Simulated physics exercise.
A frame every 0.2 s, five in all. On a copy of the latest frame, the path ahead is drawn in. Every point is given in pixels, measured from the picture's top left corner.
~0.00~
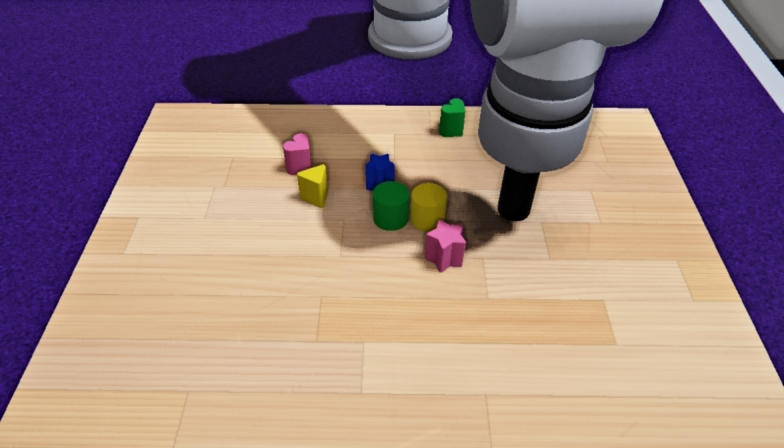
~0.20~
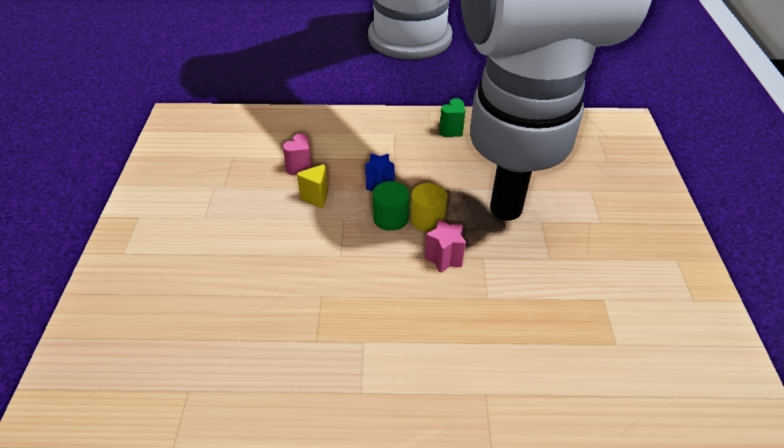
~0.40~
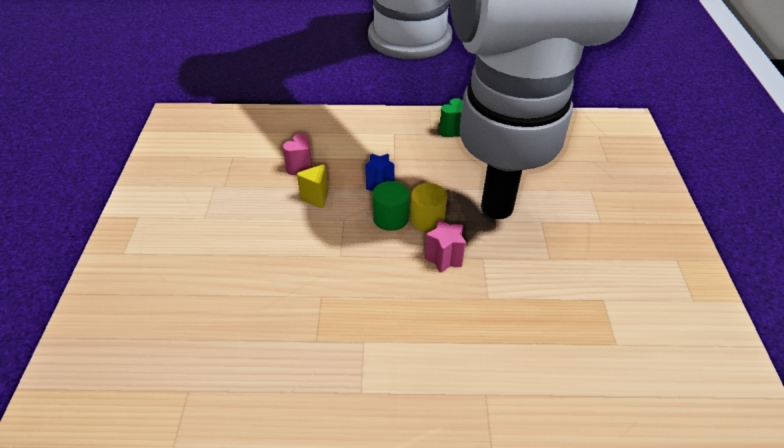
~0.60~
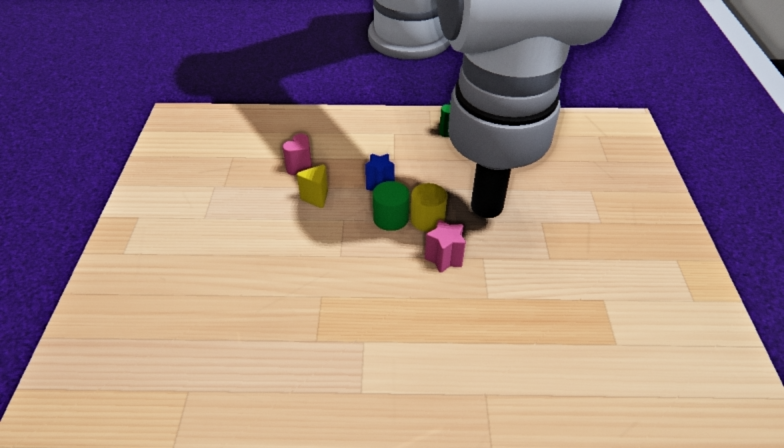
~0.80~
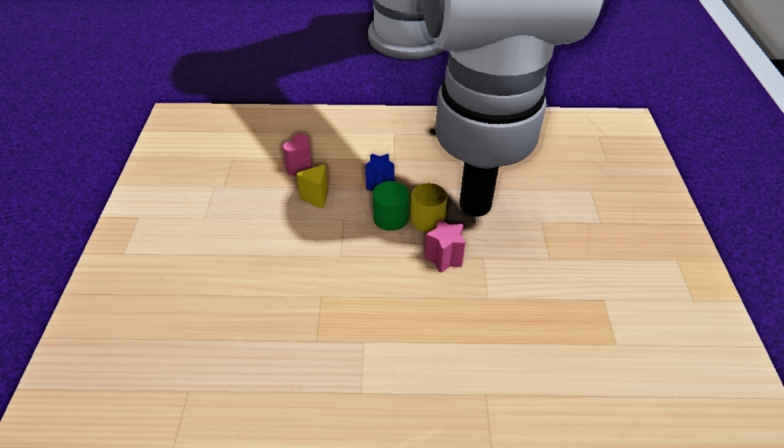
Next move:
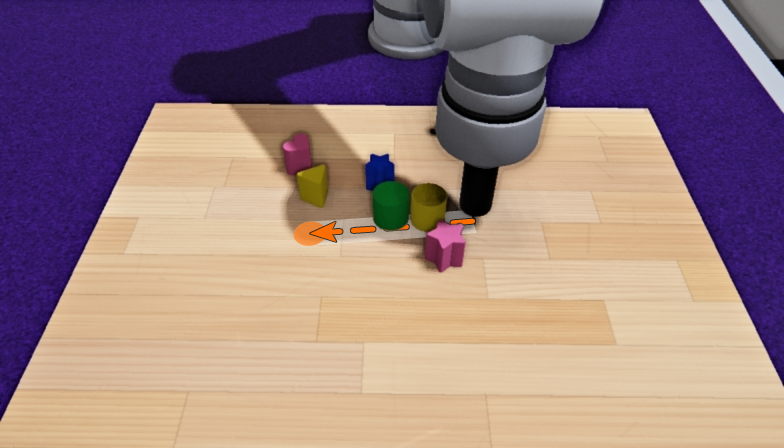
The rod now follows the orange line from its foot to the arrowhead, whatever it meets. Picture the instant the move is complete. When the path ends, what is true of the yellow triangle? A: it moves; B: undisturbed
I'll go with A - it moves.
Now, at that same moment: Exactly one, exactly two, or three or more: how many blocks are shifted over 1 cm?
Going by the path, three or more blocks will move.
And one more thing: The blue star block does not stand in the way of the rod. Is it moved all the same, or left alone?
Still in place.
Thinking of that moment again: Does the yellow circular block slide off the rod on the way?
Going by the path, yes.
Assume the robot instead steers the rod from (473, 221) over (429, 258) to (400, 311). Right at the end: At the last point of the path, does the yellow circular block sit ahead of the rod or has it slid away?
My prediction: No longer in front.
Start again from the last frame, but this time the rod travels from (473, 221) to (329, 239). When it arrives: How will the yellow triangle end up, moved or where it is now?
That block will leave its spot.
The drawn path runs straight from (473, 221) to (310, 233).
On the path given first. One third of the way, rod (420, 211); green circular block (352, 187); yellow circular block (388, 192).
Two thirds of the way, rod (365, 215); yellow triangle (292, 168), turned 20° clockwise; green circular block (319, 172); yellow circular block (350, 183).
At the end, rod (308, 219); yellow triangle (288, 167); blue star block not moved; green circular block (317, 168); yellow circular block (344, 182); pink star block not moved.
